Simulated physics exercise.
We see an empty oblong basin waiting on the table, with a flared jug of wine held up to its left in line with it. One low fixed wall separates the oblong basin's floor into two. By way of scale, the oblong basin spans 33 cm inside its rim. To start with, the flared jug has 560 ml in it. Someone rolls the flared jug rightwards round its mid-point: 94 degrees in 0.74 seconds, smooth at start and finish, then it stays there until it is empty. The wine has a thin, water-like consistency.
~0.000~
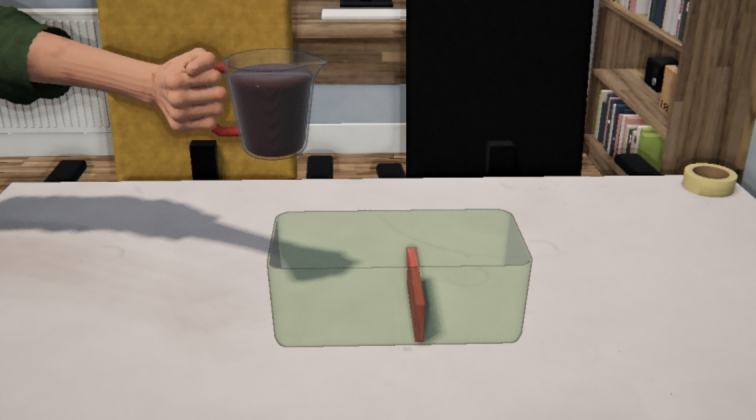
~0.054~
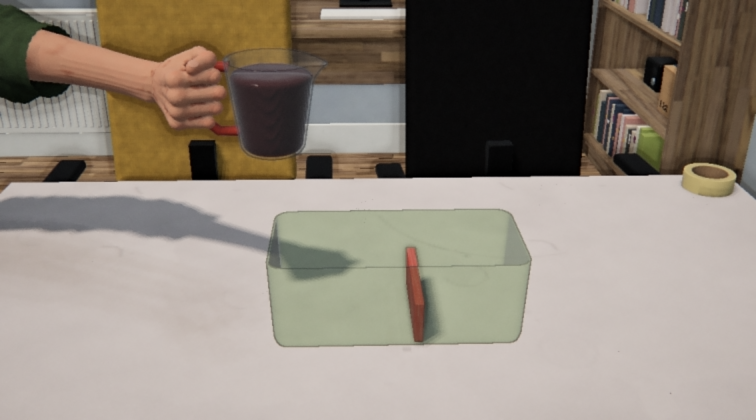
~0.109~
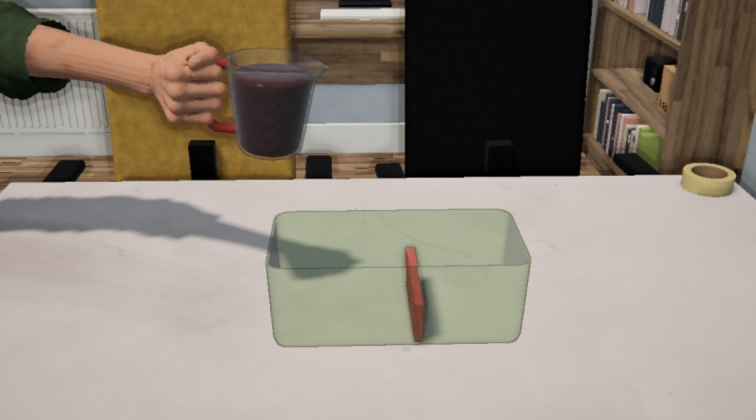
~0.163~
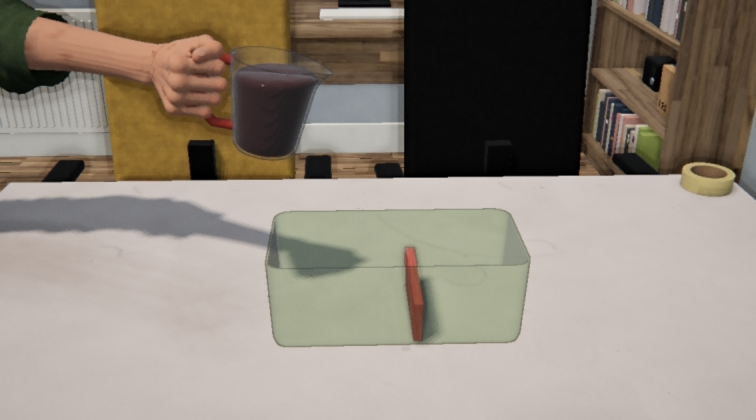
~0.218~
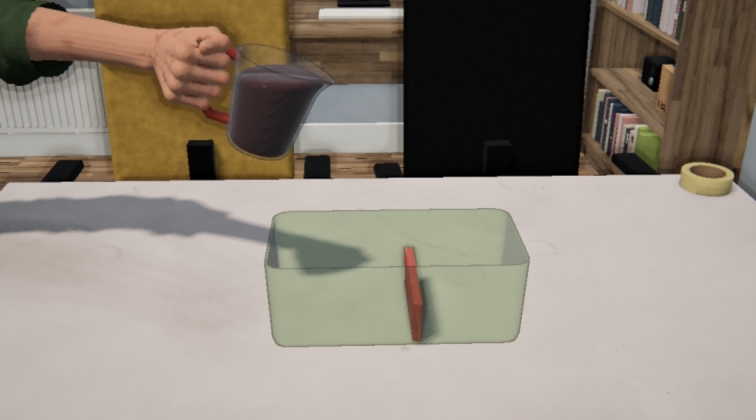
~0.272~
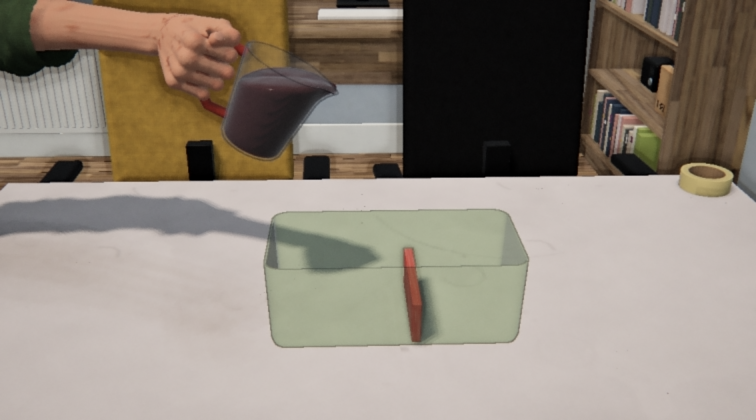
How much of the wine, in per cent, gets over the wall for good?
3 %.
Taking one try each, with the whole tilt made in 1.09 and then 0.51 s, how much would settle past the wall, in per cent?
5 in a hundred, followed by 5 in a hundred.
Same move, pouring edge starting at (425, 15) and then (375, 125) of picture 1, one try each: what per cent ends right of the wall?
Near 70 in a hundred on the first go and near 45 in a hundred on the second.
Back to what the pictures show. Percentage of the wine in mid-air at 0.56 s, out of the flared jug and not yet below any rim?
Close to 28 in a hundred.
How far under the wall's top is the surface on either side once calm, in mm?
On the left it's about 40 mm; on the right, about 58 mm.
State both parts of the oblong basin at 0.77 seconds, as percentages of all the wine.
Around 56 on the left and around 0 on the right.
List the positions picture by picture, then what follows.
It leans 0°; its right rim is at (328, 61); the wine meets the walls at (230, 73) and (314, 73); the oblong basin's rim runs from (272, 240) to (521, 237); the wall's top is at (416, 276), in the first picture.
It leans 1°; its right rim is at (328, 62); the wine meets the walls at (230, 72) and (314, 73), in the second picture.
It leans 5°; its right rim is at (330, 66); the wine meets the walls at (232, 71) and (315, 74), in the third picture.
It leans 11°; its right rim is at (333, 72); the wine meets the walls at (234, 72) and (319, 75), in the fourth picture.
It leans 19°; its right rim is at (337, 81); the wine meets the walls at (237, 74) and (325, 78), in the fifth picture.
It leans 28°; its right rim is at (339, 92); the wine meets the walls at (237, 80) and (335, 85), in the sixth picture.
After 0.56 s the tilt is 81° and 61 per cent is still to pour, 11 is left of the wall and 0 right of it.
After 0.77 s the tilt is 94° and 19 per cent is still to pour, 57 is left of the wall and 0 right of it.
After 1.00 s the tilt is 94° and 4 per cent is still to pour, 85 is left of the wall and 2 right of it.
After 1.24 s the tilt is 94° and 1 per cent is still to pour, 91 is left of the wall and 3 right of it.
In the end 92 per cent lies left of the wall, 3 right of it and 4 outside.
